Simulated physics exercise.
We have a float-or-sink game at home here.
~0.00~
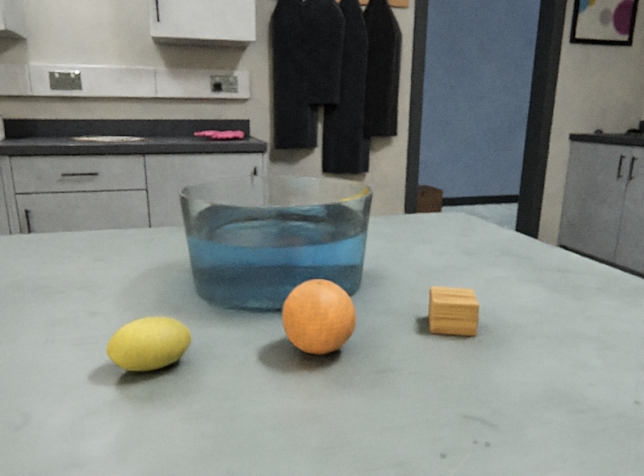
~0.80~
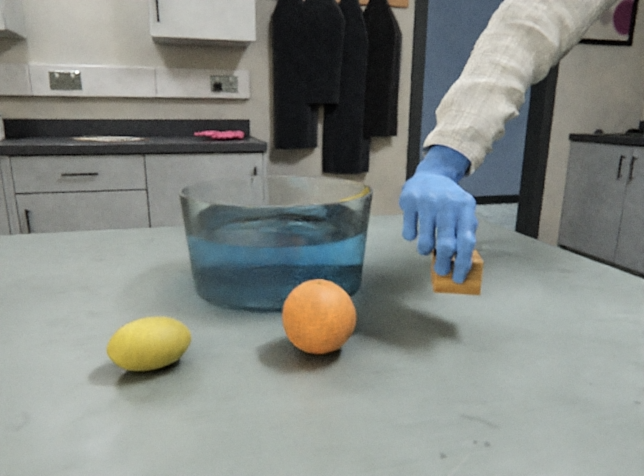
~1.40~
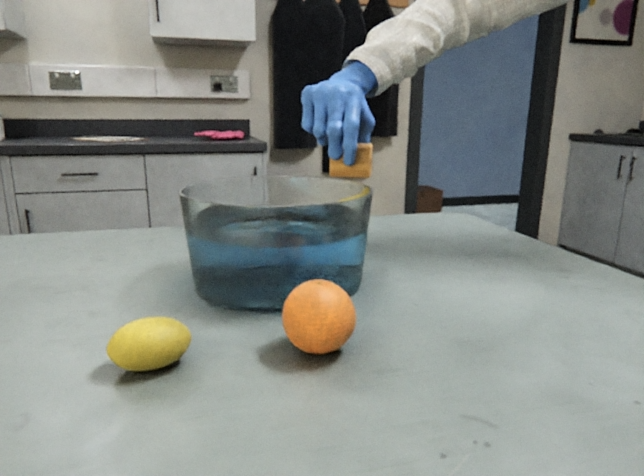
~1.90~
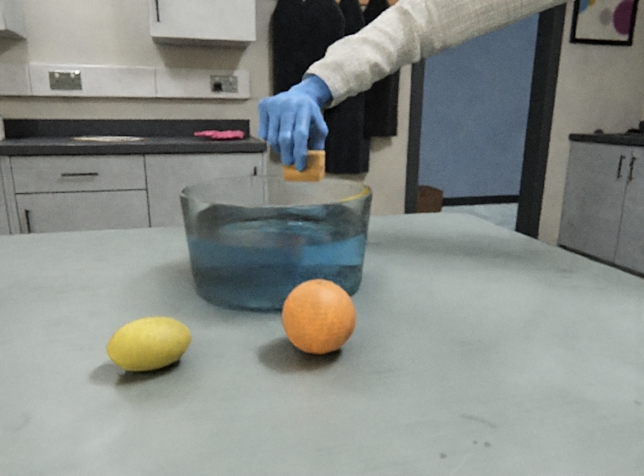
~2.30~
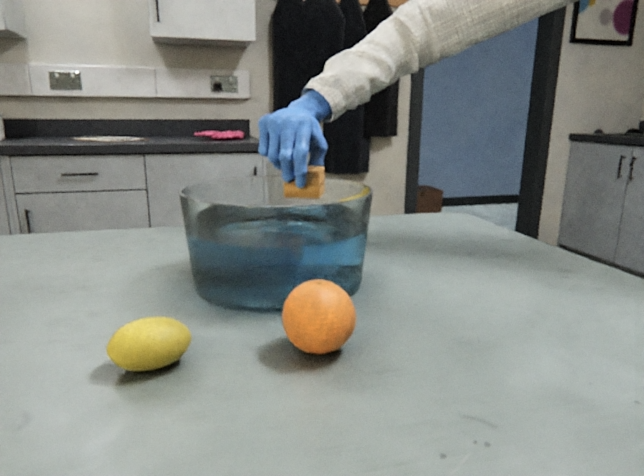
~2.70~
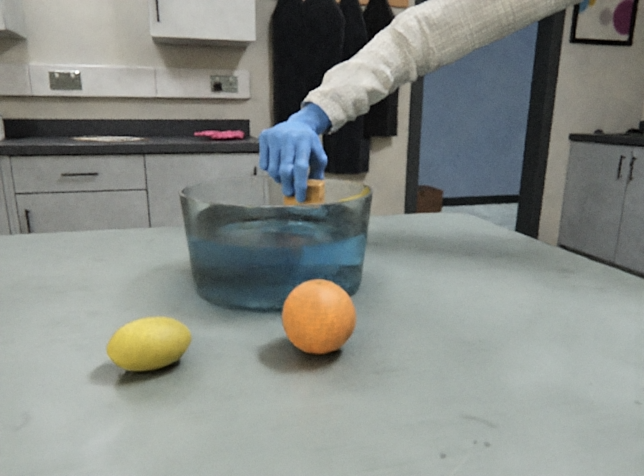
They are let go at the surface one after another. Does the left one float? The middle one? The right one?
Left rests at the top - middle rests at the top - right rests at the top.
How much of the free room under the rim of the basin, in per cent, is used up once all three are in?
About 14 percent.
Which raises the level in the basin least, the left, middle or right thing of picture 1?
I'd pick the rightmost of the three.
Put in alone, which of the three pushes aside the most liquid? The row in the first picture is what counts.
Finding: The body in the centre.
After 4.0 s, the wooden block stays afloat.
After 8.0 s, the orange stays afloat.
After 12.0 s, the lemon stays afloat; afloat, lemon, orange and wooden block.
